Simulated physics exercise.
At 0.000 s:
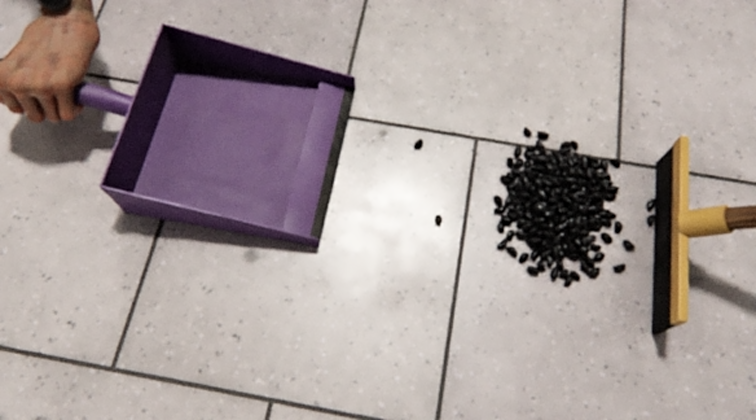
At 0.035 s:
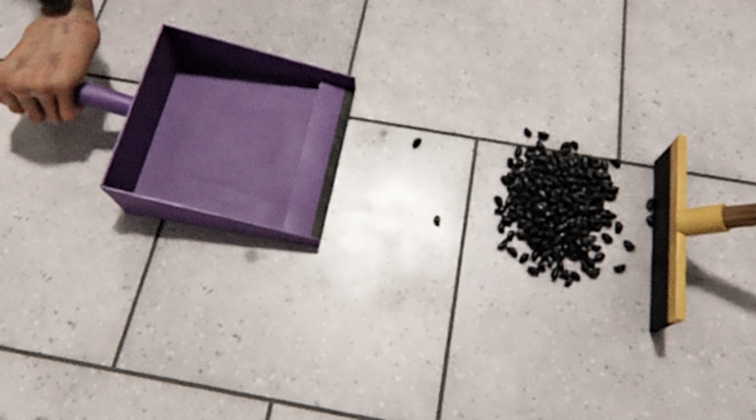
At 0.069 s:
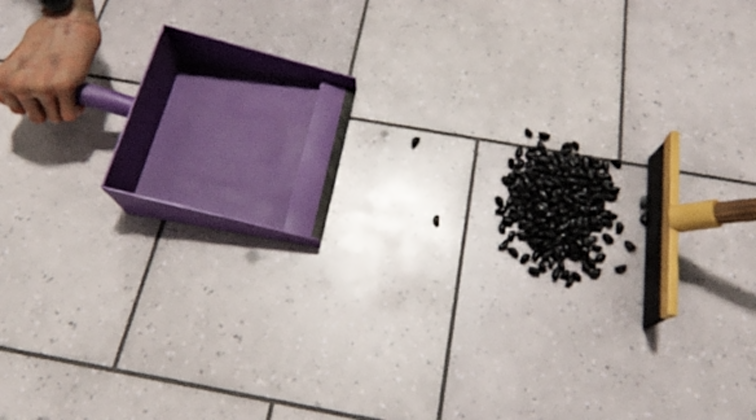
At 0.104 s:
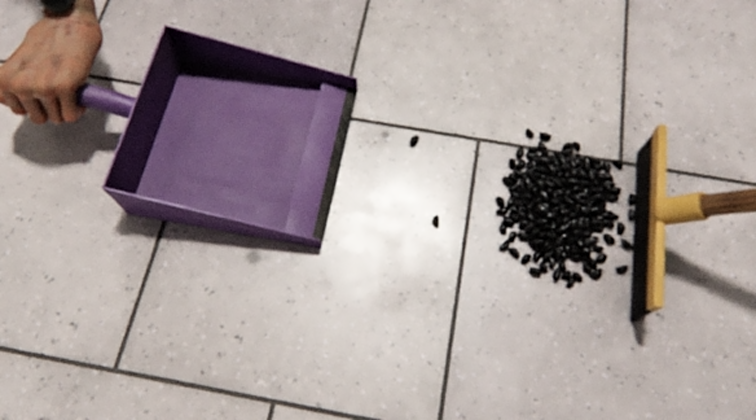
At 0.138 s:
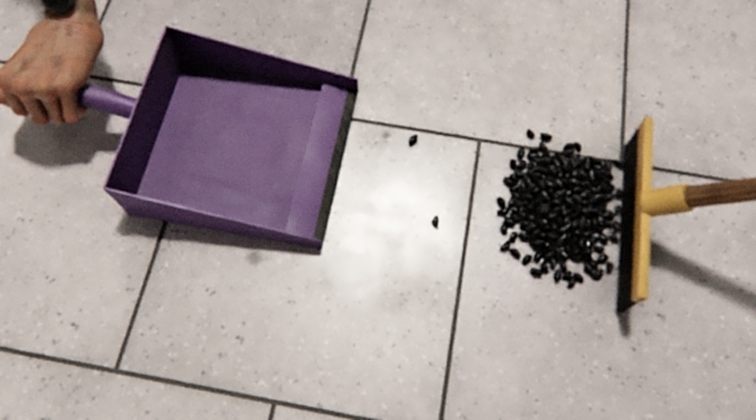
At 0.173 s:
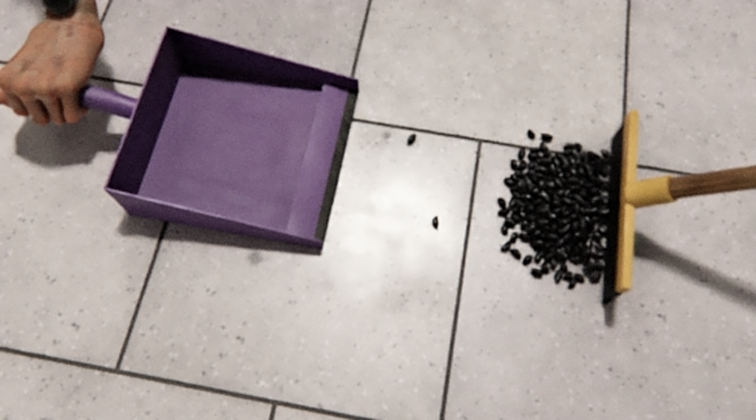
A yellow-framed squeegee slides left across grey tiles and presses into a pile of black beans.
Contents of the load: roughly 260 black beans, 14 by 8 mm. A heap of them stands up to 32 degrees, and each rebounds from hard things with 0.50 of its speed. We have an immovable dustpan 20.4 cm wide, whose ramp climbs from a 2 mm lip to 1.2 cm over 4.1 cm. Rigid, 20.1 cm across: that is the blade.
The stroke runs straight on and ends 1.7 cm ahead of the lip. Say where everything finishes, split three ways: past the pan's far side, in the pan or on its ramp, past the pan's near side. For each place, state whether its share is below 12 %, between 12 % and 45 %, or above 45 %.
In order: Past the pan's far side: A middling share; in the pan or on its ramp: A middling share; past the pan's near side: A small share.
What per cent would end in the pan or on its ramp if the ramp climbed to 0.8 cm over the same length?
25 per cent.
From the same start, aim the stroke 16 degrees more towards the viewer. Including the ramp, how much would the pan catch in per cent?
That gives near 55 in a hundred.
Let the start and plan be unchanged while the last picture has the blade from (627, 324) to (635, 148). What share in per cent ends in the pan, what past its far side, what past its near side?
Per cent by place - pan 25, far side 0, near side 15.
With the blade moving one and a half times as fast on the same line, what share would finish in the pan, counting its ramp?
I'd put it at roughly 30 per cent.
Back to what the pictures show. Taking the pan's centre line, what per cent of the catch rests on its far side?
I'd put it near 100 per cent.
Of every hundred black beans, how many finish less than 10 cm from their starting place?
Around 10 percent.
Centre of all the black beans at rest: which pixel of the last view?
(348, 121) or so.
After 0.47 s, middle of the blade 17 cm from the lip; 0 % over the lip, far side 10 %, near side 5 %.
After 0.67 s, middle of the blade 7 cm from the lip; 0 % over the lip, far side 25 %, near side 5 %.
After 0.99 s, middle of the blade 2 cm from the lip; 25 % over the lip, far side 30 %, near side 5 %.
In the end, at 2.2 s, far side 30 %, pan 25 %, near side 5 %, in front of the lip or behind the blade 40 %.
